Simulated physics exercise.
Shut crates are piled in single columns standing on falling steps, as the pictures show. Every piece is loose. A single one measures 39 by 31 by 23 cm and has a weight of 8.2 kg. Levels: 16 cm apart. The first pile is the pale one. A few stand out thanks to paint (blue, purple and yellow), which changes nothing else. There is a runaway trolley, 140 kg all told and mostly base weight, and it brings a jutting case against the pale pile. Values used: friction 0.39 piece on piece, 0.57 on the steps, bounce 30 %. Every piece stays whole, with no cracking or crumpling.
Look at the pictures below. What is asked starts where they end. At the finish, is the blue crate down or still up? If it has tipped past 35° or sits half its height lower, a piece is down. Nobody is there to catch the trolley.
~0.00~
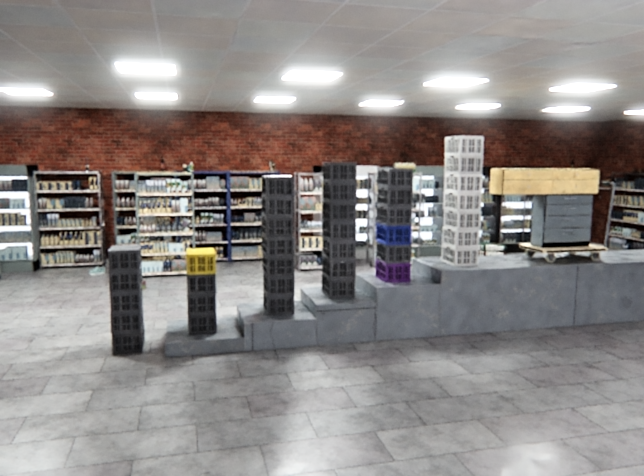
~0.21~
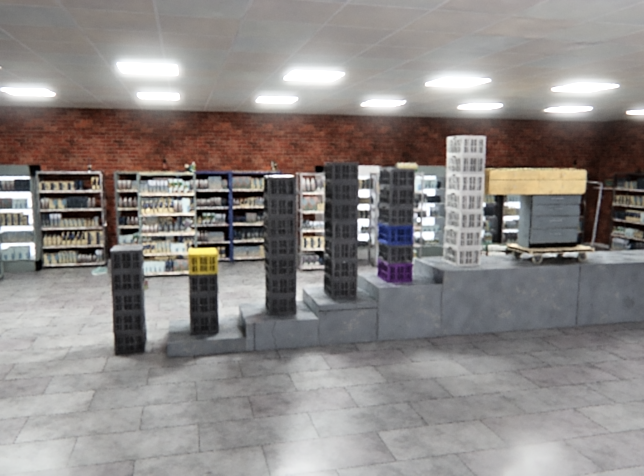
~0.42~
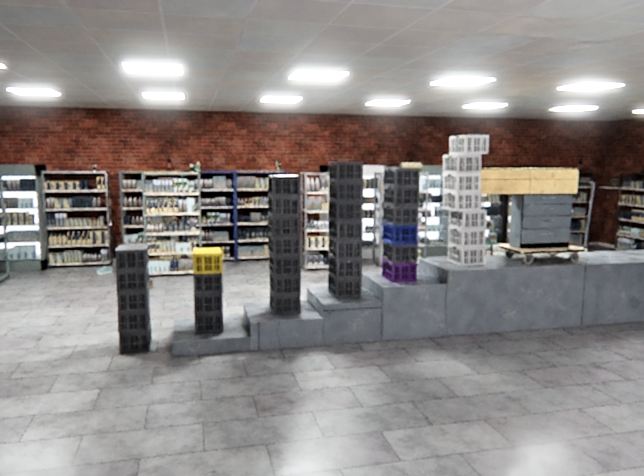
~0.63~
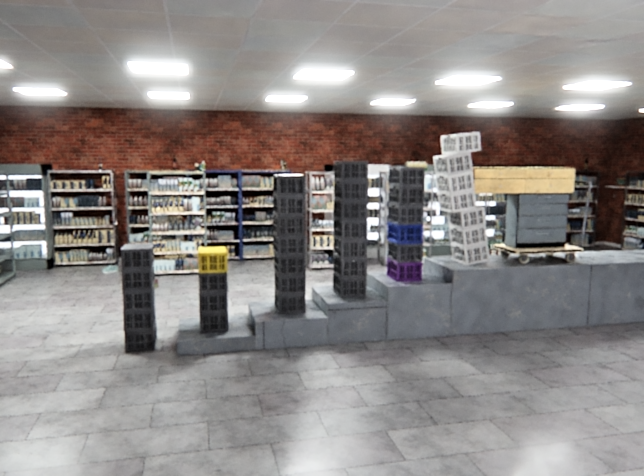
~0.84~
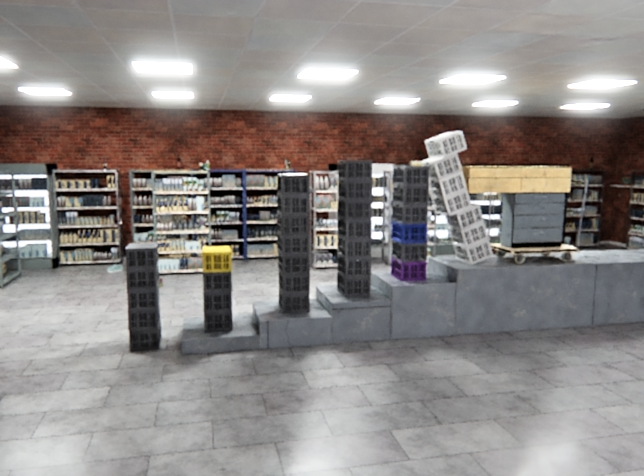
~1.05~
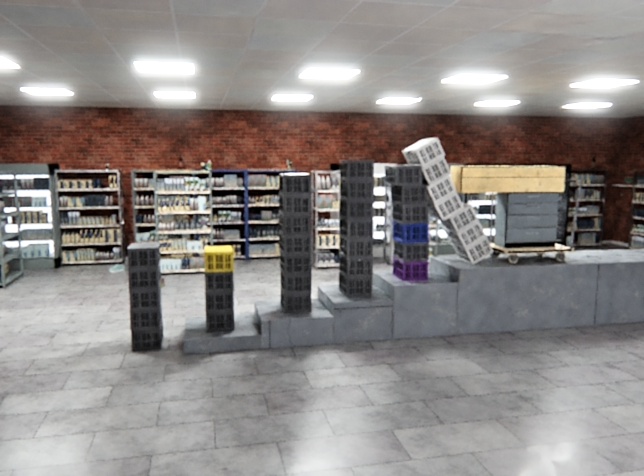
It is down.
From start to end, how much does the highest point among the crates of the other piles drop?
Drop: Around 95 cm.
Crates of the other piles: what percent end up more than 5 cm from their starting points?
Answer: 85 %.
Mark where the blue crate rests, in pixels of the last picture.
You'll find it around (369, 273) in the final frame.
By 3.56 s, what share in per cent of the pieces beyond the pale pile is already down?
By then, 85 per cent.
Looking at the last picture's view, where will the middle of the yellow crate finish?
In the final picture its centre lies roughly at (72, 340).
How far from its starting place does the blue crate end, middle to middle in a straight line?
Roughly 75 cm away.
Around 1.72 s, 7 of the pale pile down; 4 of the 29 other crates down; blue crate tipped 52°, 13 cm lower.
Around 2.60 s, 7 of the pale pile down; 17 of the 29 other crates down; blue crate on its side; yellow crate tipped 3°.
Around 3.56 s, 7 of the pale pile down; 25 of the 29 other crates down; blue crate on its side; yellow crate tipped 46°, 57 cm lower.
Finally (5.5 s), 7 of the pale pile down; 25 of the 29 other crates down; blue crate on its side; yellow crate 85 cm lower; purple crate unmoved. Seen by the last camera, middles, blue crate near (369, 273), yellow crate near (72, 340).
